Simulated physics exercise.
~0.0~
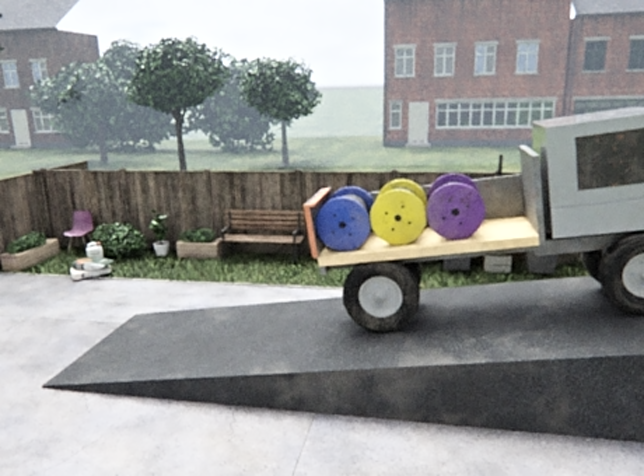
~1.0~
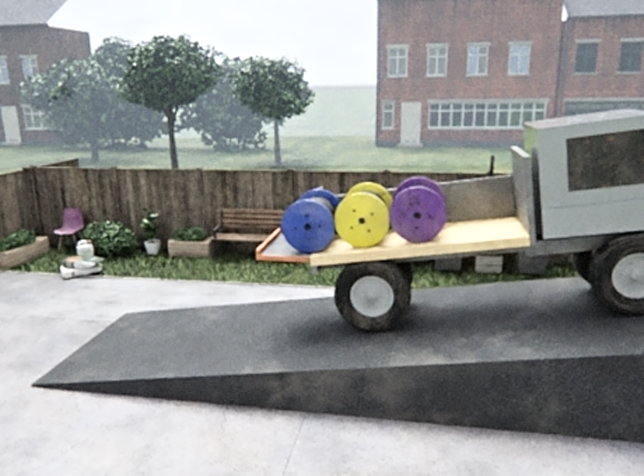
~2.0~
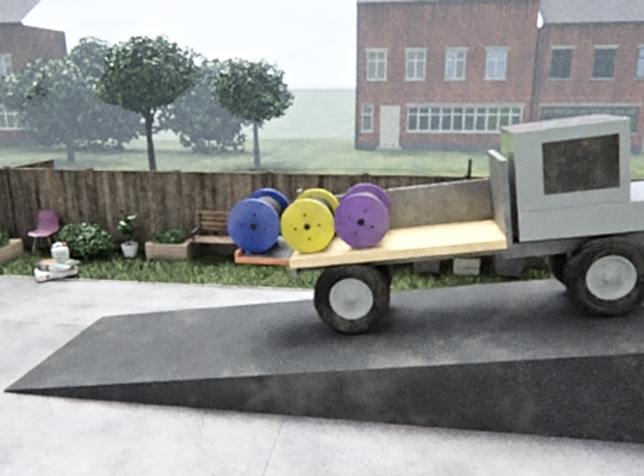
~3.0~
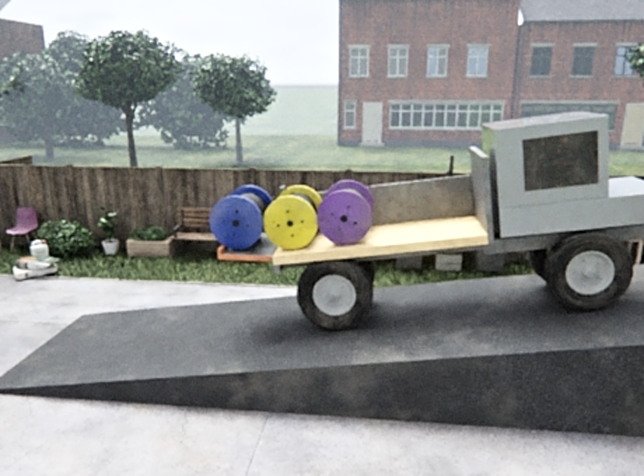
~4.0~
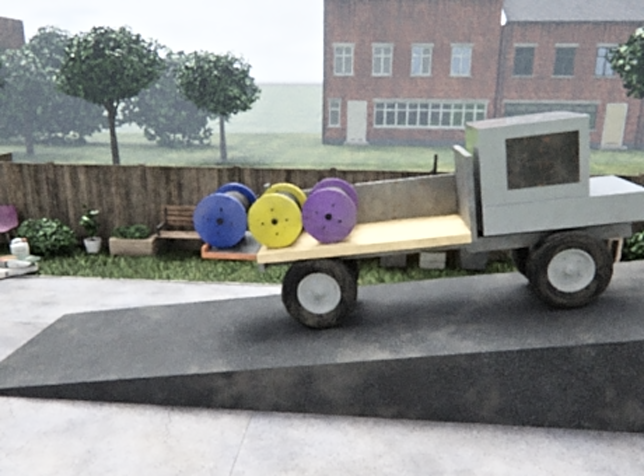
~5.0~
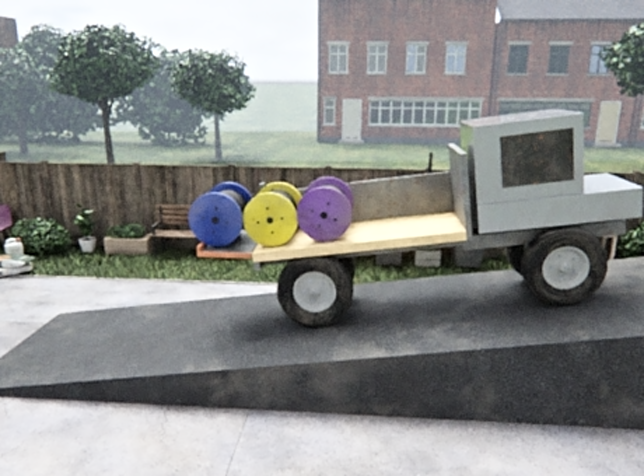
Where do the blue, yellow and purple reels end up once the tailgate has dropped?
The blue reel comes to rest out on the lowered tailgate, while the yellow and purple reels stay over the truck bed.
